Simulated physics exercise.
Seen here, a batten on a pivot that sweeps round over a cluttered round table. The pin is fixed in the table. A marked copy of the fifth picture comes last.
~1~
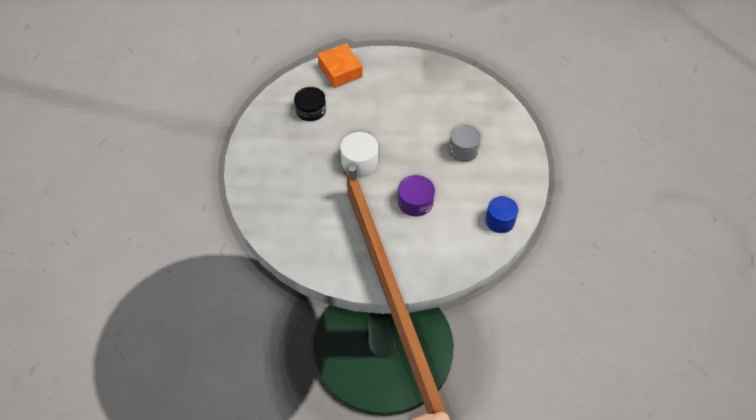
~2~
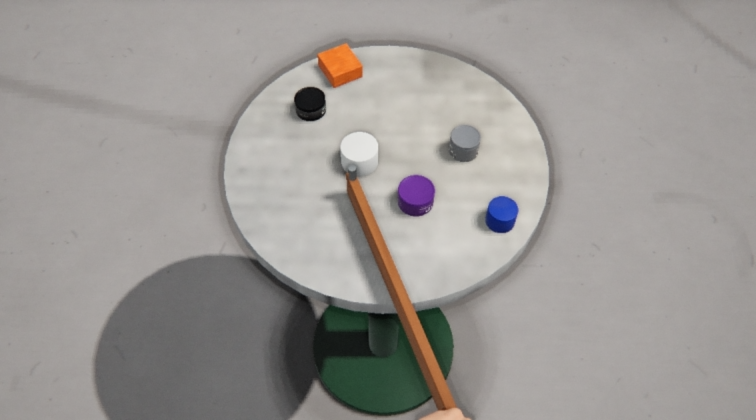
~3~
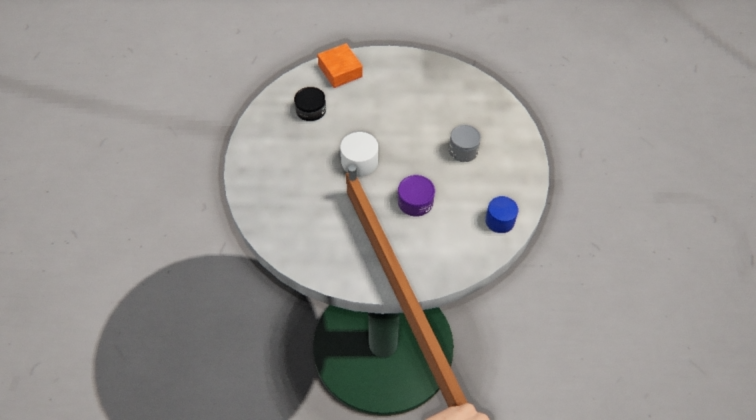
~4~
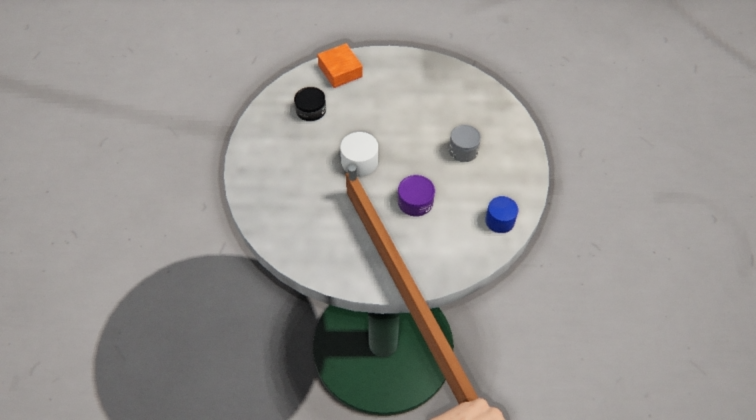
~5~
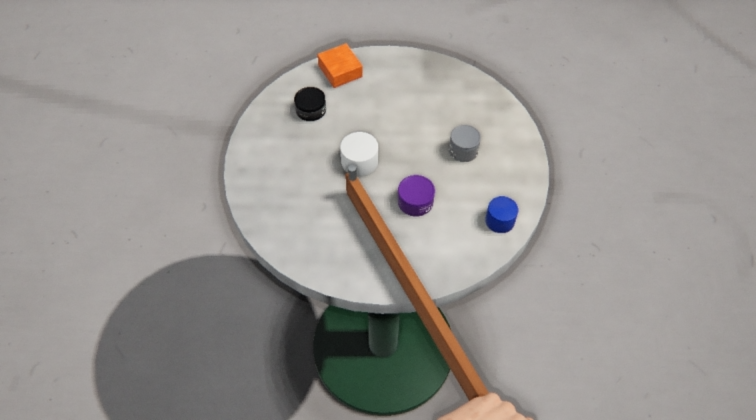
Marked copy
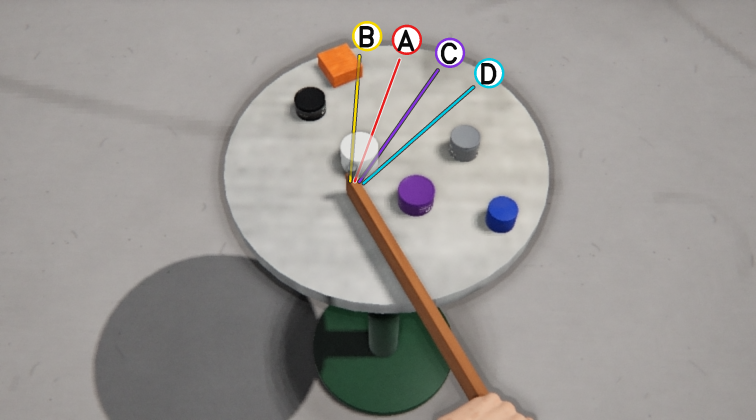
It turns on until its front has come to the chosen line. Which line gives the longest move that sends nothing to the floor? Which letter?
B is the last safe line.
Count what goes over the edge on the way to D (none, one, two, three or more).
The count is none.
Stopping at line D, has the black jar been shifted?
No.
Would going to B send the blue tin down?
By then, no.
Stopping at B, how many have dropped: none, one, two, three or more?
By then, none.
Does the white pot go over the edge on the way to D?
By then, no.
On the marked copy, A at (379, 117); B at (355, 115); C at (401, 123); D at (421, 133).
With B. Early on, arm (460, 192); blue tin (506, 196); purple tub (421, 182).
Further on, arm (426, 120); blue tin (456, 90); grey tub (433, 106).
At the end, arm (359, 98); orange block (316, 60); blue tin (347, 50); nothing has fallen.
As for the rest, A is safe but short; C is safe but short; D is safe but short.
